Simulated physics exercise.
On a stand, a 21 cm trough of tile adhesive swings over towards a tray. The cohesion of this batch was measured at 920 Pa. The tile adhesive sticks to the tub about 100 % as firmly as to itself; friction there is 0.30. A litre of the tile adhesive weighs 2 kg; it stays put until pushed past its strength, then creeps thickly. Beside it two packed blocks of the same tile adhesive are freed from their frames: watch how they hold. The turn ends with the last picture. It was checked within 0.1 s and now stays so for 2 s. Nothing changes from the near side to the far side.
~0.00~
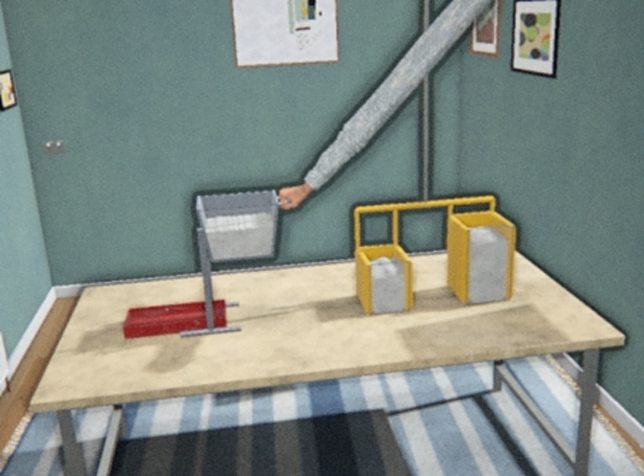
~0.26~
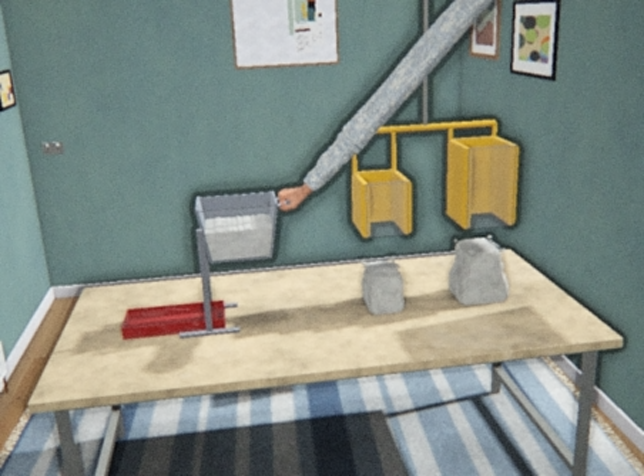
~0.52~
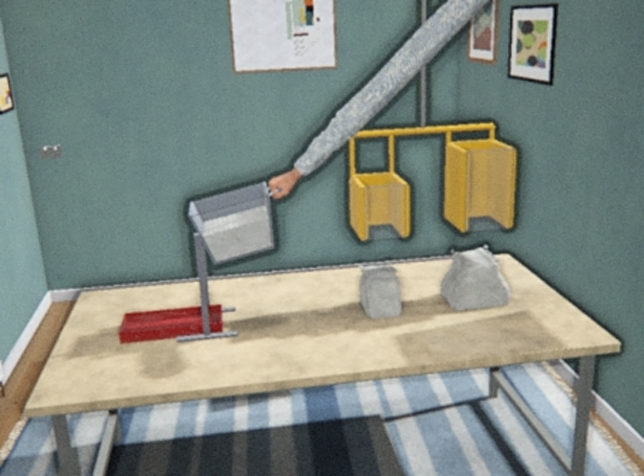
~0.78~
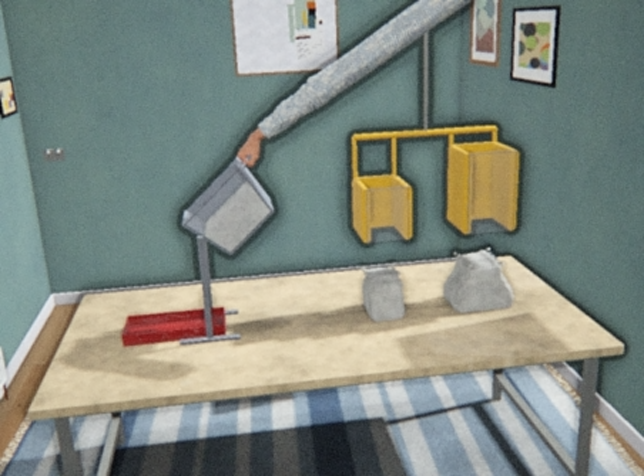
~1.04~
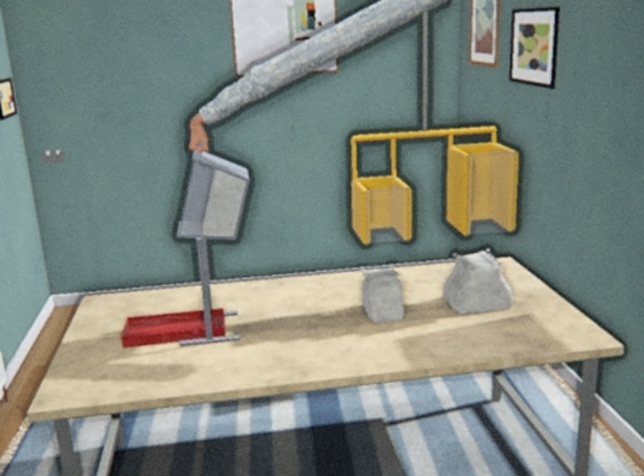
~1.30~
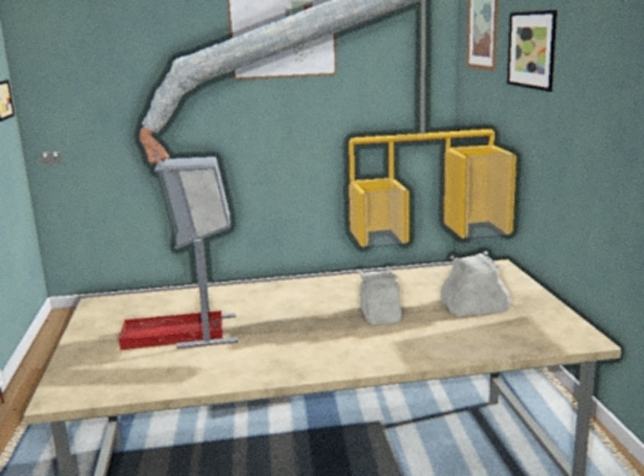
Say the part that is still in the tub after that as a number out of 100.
Expect roughly 43 %.
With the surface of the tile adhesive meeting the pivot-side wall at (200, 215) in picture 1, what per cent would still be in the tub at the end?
In that case some 30 per cent.
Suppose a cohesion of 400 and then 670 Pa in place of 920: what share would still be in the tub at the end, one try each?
In that order: 30 %, 40 %.
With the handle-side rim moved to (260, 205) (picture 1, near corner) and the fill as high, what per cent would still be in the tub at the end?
In that case some 100 per cent.
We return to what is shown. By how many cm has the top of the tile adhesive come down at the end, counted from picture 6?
Some 15 cm.
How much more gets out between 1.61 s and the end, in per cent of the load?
Some 30 per cent.
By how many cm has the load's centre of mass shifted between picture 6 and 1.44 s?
Some 5 cm.
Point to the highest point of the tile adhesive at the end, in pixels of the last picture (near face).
At about (207, 210).
After 1.44 s, the tub is at 99 degrees and holds 100 %.
After 1.61 s, the tub is at 99 degrees and holds 75 %.
After 1.78 s, the tub is at 99 degrees and holds 43 %.
After 1.95 s, the tub is at 99 degrees and holds 43 %.
After 3.30 s, at the end, the tub is at 99 degrees and holds 43 %.
